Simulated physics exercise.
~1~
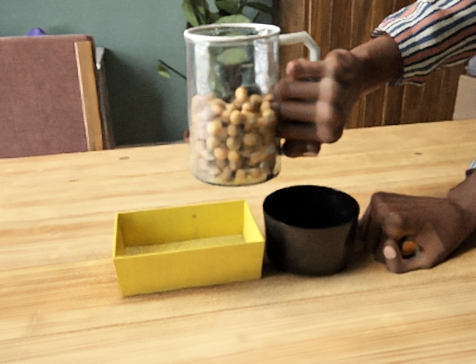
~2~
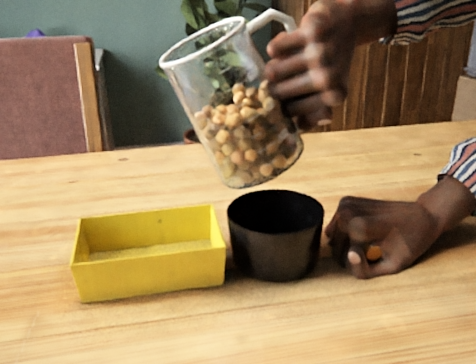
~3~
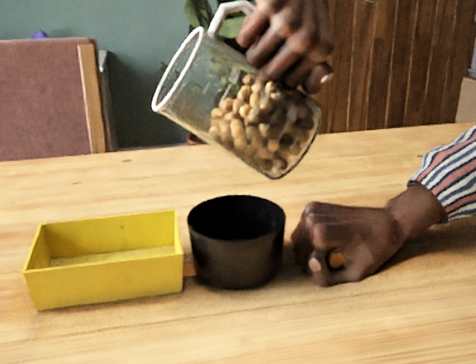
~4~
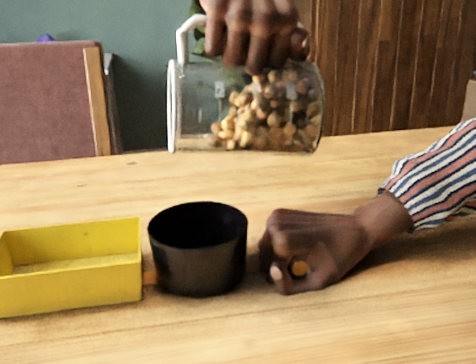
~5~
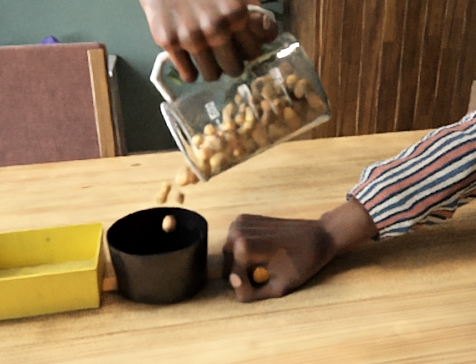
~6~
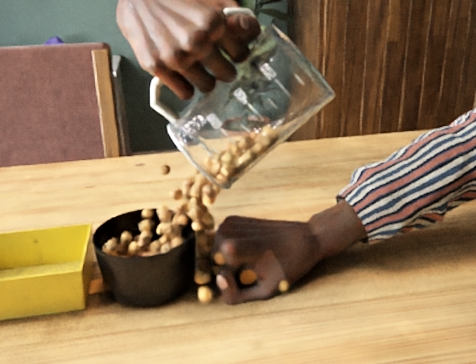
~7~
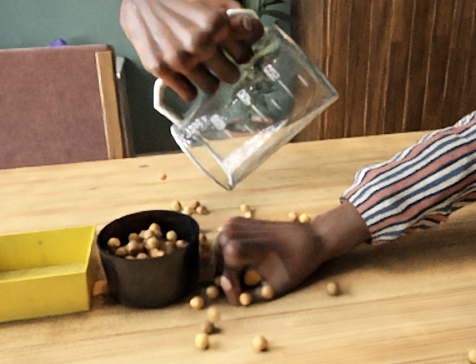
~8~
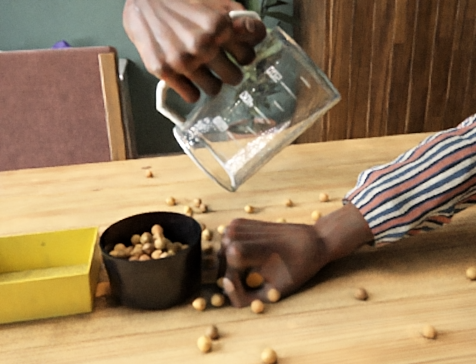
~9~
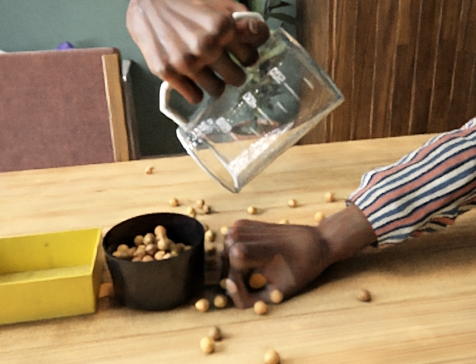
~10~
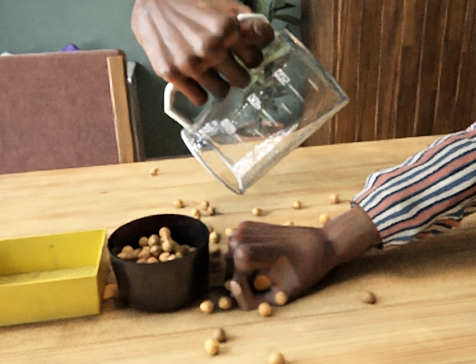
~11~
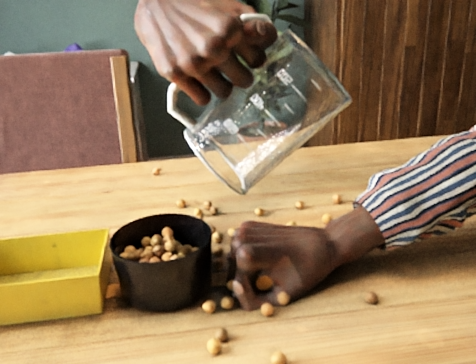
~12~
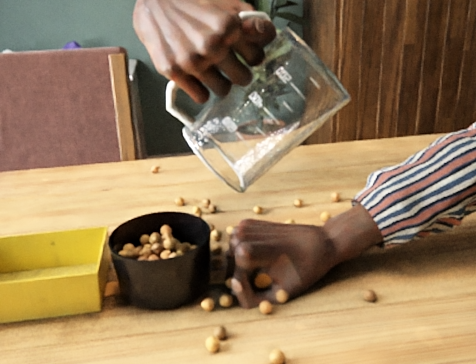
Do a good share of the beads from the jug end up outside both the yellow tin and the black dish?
Yes, a good share of the beads spill and come to rest on the table around the hand and the black dish. Many others settle in the black dish, while the yellow tin gets practically none.
